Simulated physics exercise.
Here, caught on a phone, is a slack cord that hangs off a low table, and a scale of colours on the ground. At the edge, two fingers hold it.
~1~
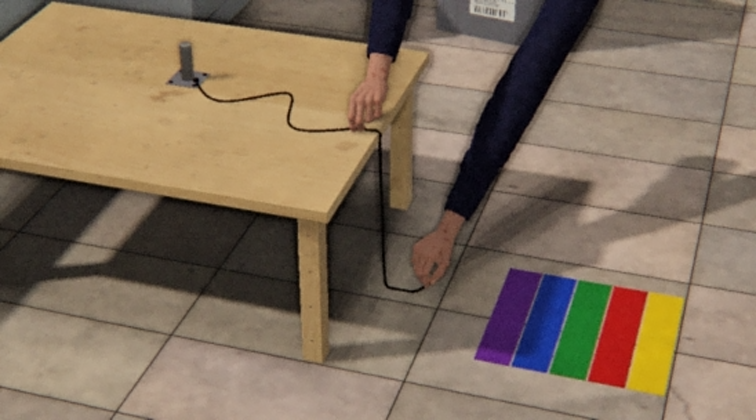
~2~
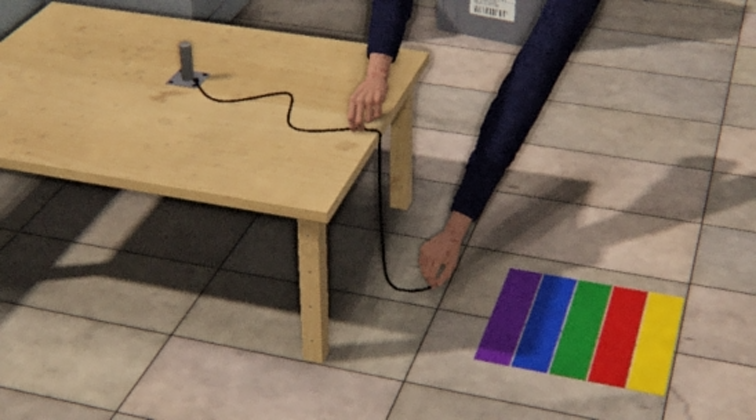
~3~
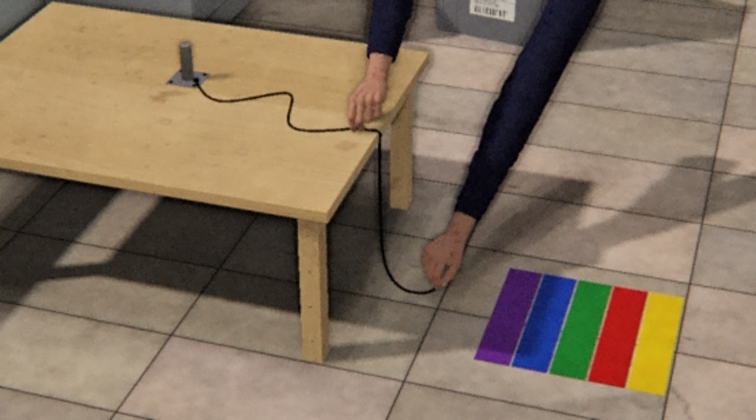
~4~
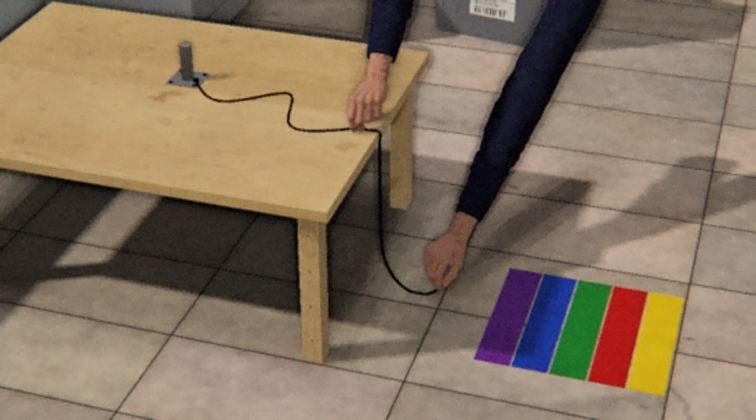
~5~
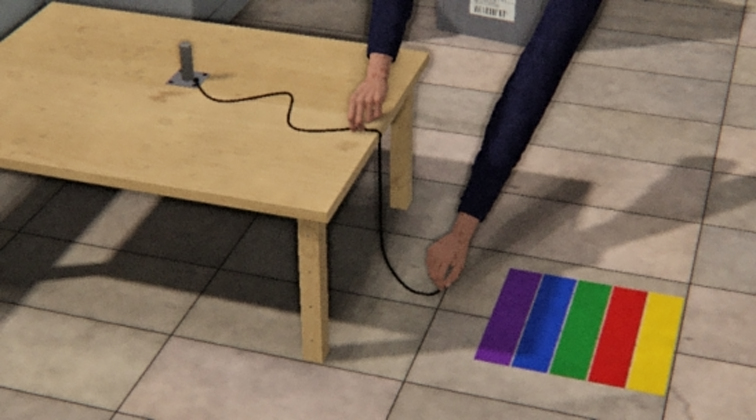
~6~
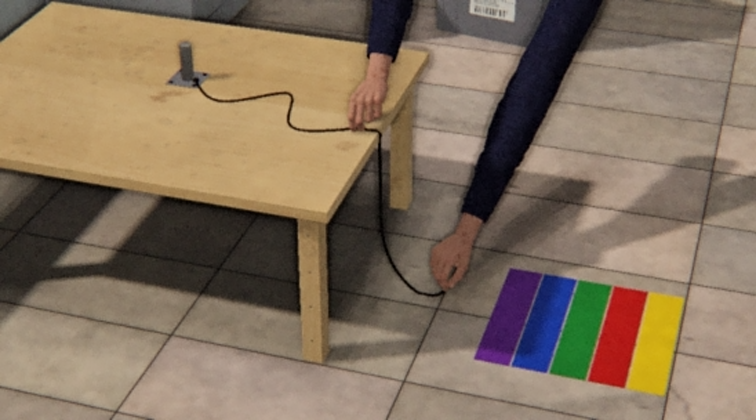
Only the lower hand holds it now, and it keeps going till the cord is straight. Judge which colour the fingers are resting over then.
The red strip.
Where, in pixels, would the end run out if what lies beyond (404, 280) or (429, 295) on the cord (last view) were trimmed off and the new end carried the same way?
Taking the tries in order, the answers are (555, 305) and (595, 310).
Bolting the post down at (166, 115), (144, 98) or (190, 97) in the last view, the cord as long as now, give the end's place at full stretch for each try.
(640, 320), (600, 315) and (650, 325).
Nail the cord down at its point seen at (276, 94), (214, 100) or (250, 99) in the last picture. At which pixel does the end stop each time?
The pixel places are (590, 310), (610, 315) and (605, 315), one per try.
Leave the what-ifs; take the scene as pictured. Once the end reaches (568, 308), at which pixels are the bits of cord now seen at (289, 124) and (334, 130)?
Point one: (362, 121); point two: (389, 154).
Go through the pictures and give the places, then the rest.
The first frame shows end (429, 283); purple (498, 345); blue (535, 352); green (573, 359); red (611, 366); yellow (649, 373).
The second frame shows end (436, 284); cord through (207, 96) (279, 94) (291, 127) (370, 130) (380, 201) (385, 267).
The third frame shows end (440, 285).
The fourth frame shows end (442, 285); cord through (207, 96) (279, 94) (291, 127) (370, 130) (380, 201) (388, 267).
The fifth frame shows end (444, 286).
The sixth frame shows end (448, 286); cord through (207, 96) (279, 94) (291, 127) (370, 130) (381, 201) (394, 268).
A little later, end near (568, 308); over green.
Next, end near (604, 314); over red.
When it is tight, end near (625, 318); over red. The red one.
